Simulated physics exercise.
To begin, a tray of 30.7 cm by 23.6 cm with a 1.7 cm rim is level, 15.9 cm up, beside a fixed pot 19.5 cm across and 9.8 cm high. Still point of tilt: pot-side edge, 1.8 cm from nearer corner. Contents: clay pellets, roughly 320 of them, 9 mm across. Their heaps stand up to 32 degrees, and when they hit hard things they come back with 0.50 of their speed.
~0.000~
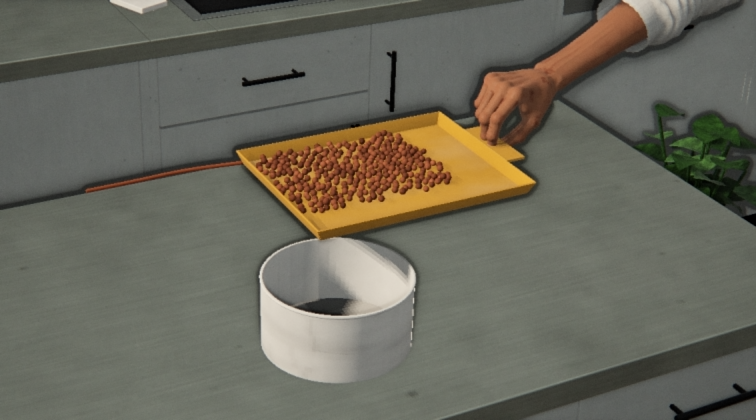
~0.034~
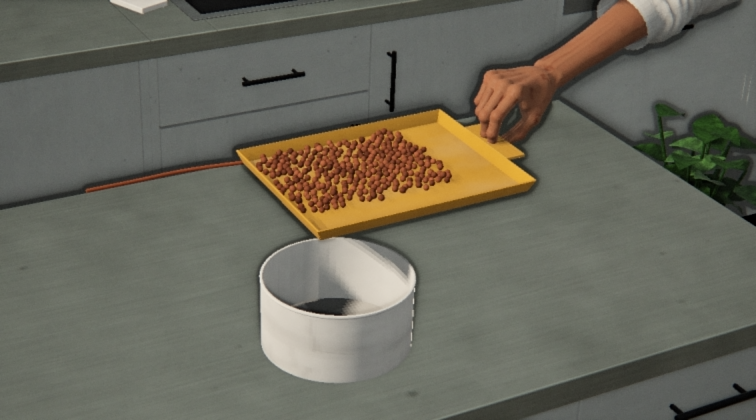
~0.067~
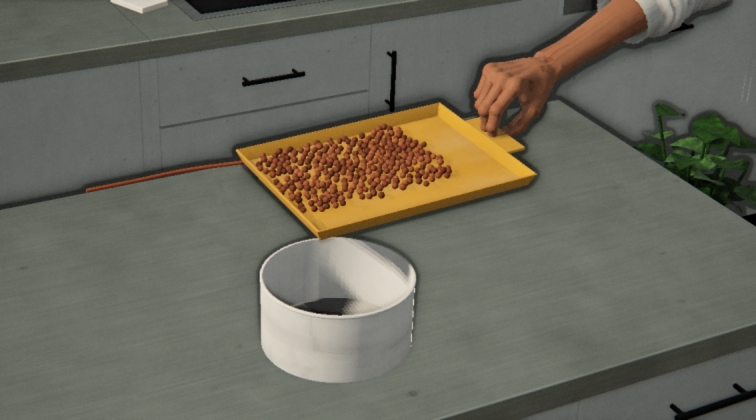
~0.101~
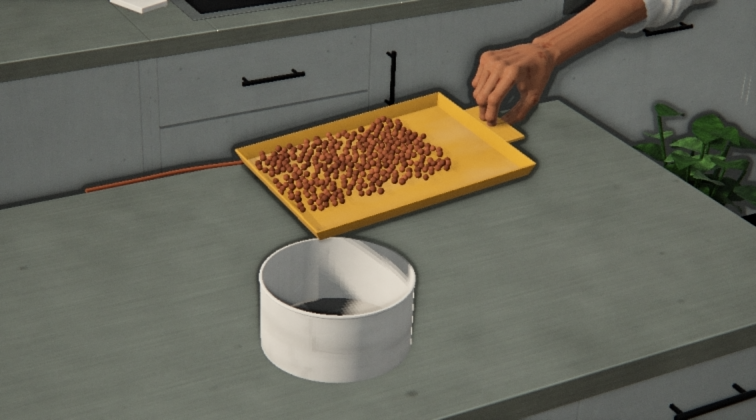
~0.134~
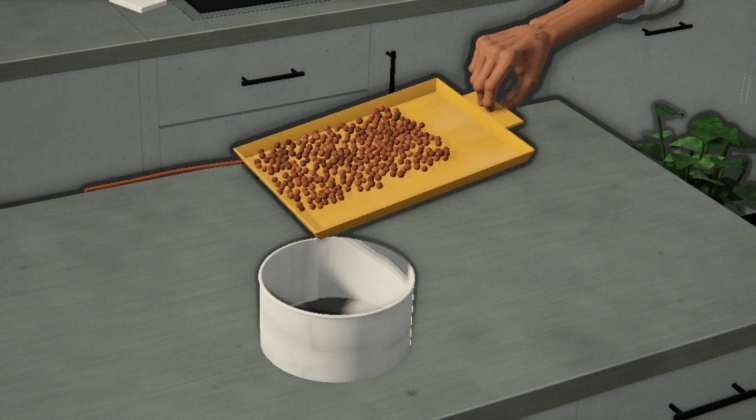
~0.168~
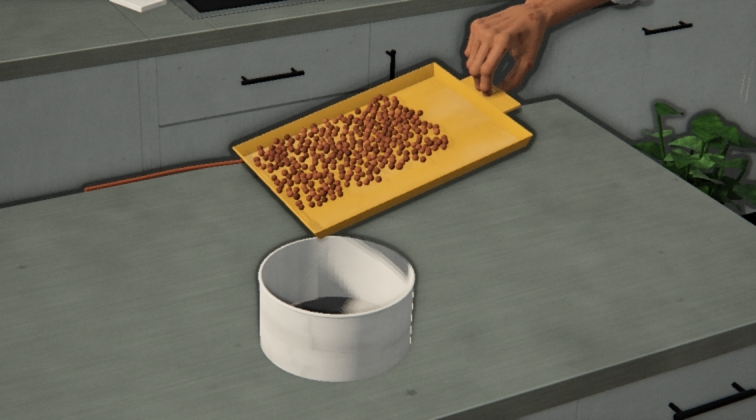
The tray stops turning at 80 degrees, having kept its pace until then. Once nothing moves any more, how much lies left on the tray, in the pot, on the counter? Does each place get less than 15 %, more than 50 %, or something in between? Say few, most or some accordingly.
Tray: Few. Pot: Some. Counter: Most.
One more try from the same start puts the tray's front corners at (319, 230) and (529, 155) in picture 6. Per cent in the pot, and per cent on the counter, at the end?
Final per cent - pot 75, counter 20.
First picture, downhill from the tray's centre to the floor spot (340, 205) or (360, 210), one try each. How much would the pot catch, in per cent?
That would be close to 50 per cent, then close to 70 per cent.
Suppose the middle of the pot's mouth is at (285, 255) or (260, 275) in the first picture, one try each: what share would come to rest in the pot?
Close to 60 in a hundred, then close to 70 in a hundred.
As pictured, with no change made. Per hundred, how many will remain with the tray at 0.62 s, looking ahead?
It comes to near 90 per cent.
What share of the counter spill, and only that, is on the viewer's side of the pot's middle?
10 %.
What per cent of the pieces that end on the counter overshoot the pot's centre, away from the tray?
That comes to roughly 100 percent.
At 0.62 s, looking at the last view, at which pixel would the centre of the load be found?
At about (271, 179).
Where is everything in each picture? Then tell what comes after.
In the first picture, tray tilt 0 degrees, front corners at (321, 228) and (528, 181); middle of the pieces at (356, 169); pot at (338, 275).
In the second picture, tray tilt 1 degrees, front corners at (321, 228) and (528, 179); middle of the pieces at (356, 168).
In the third picture, tray tilt 2 degrees, front corners at (321, 228) and (529, 173); middle of the pieces at (356, 165).
In the fourth picture, tray tilt 5 degrees, front corners at (320, 228) and (528, 163), lowest corner left front; middle of the pieces at (355, 160).
In the fifth picture, tray tilt 9 degrees, front corners at (318, 228) and (527, 149), lowest corner left front; middle of the pieces at (354, 154).
In the sixth picture, tray tilt 13 degrees, front corners at (317, 228) and (525, 134), lowest corner left front; middle of the pieces at (353, 147); pot at (337, 274). Its pace works out near 125 degrees a second.
After 0.44 s, tilt 47 degrees; the tray holds 100 %, the pot 0 %.
After 0.62 s, tilt 69 degrees; the tray holds 90 %, the pot 0 %.
After 0.92 s, tilt 80 degrees; the tray holds 10 %, the pot 20 %.
At rest (1.8 s), tray 0 %, pot 25 %, counter 75 %.
